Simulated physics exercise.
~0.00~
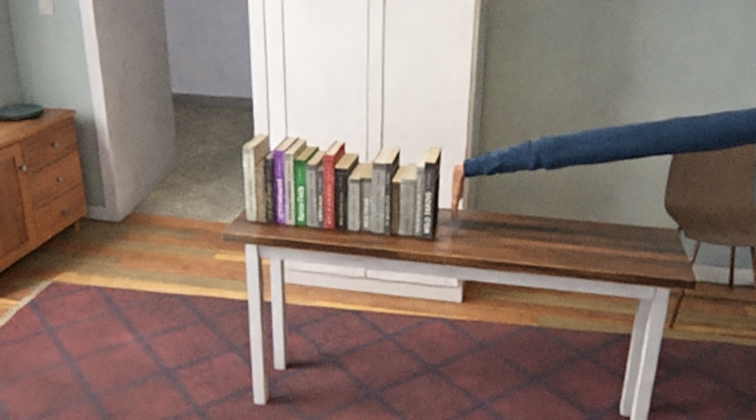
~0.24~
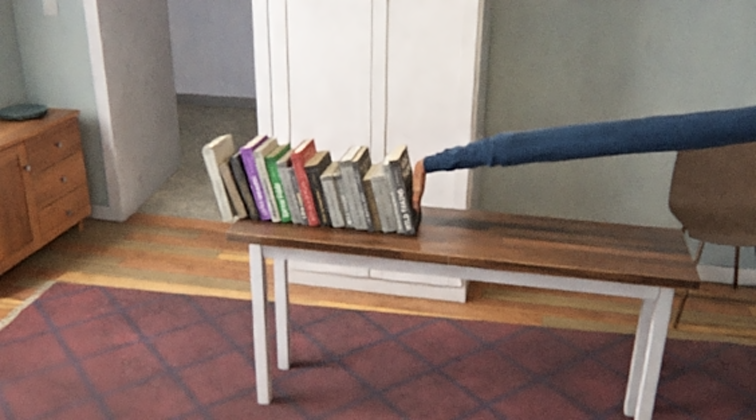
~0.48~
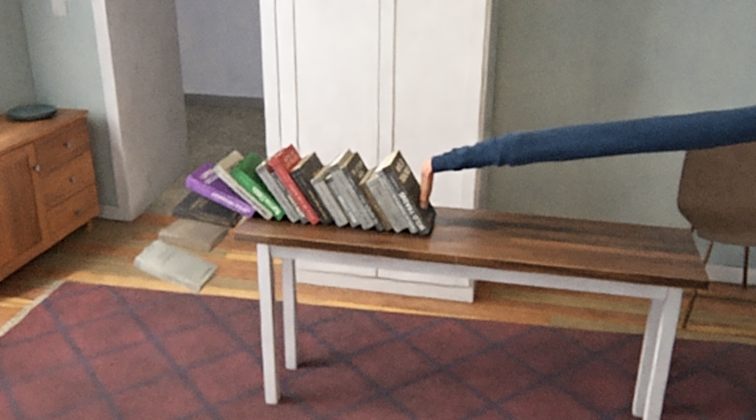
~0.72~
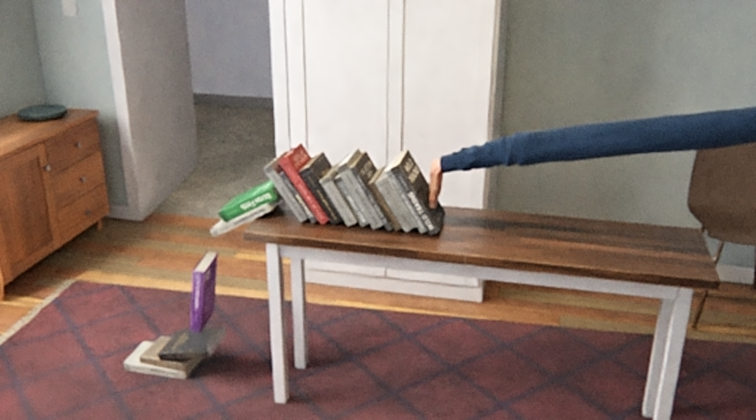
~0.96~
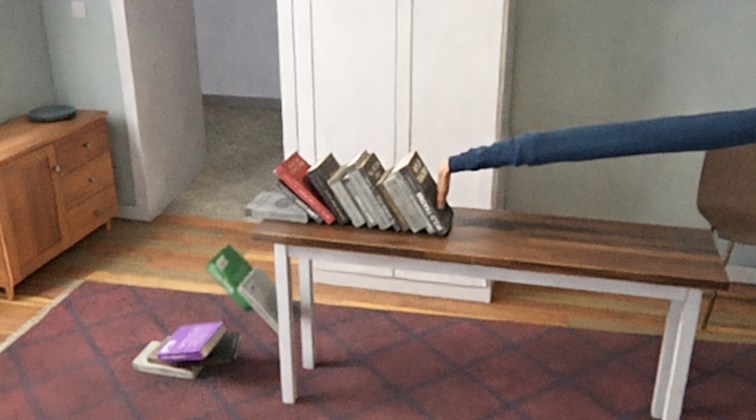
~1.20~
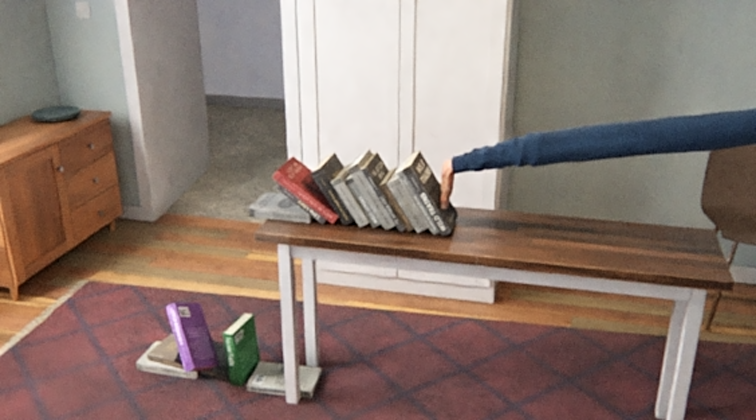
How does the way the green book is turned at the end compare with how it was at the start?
At the start the green book stands upright in the row on the bench, and at the end it is upside down on the rug.
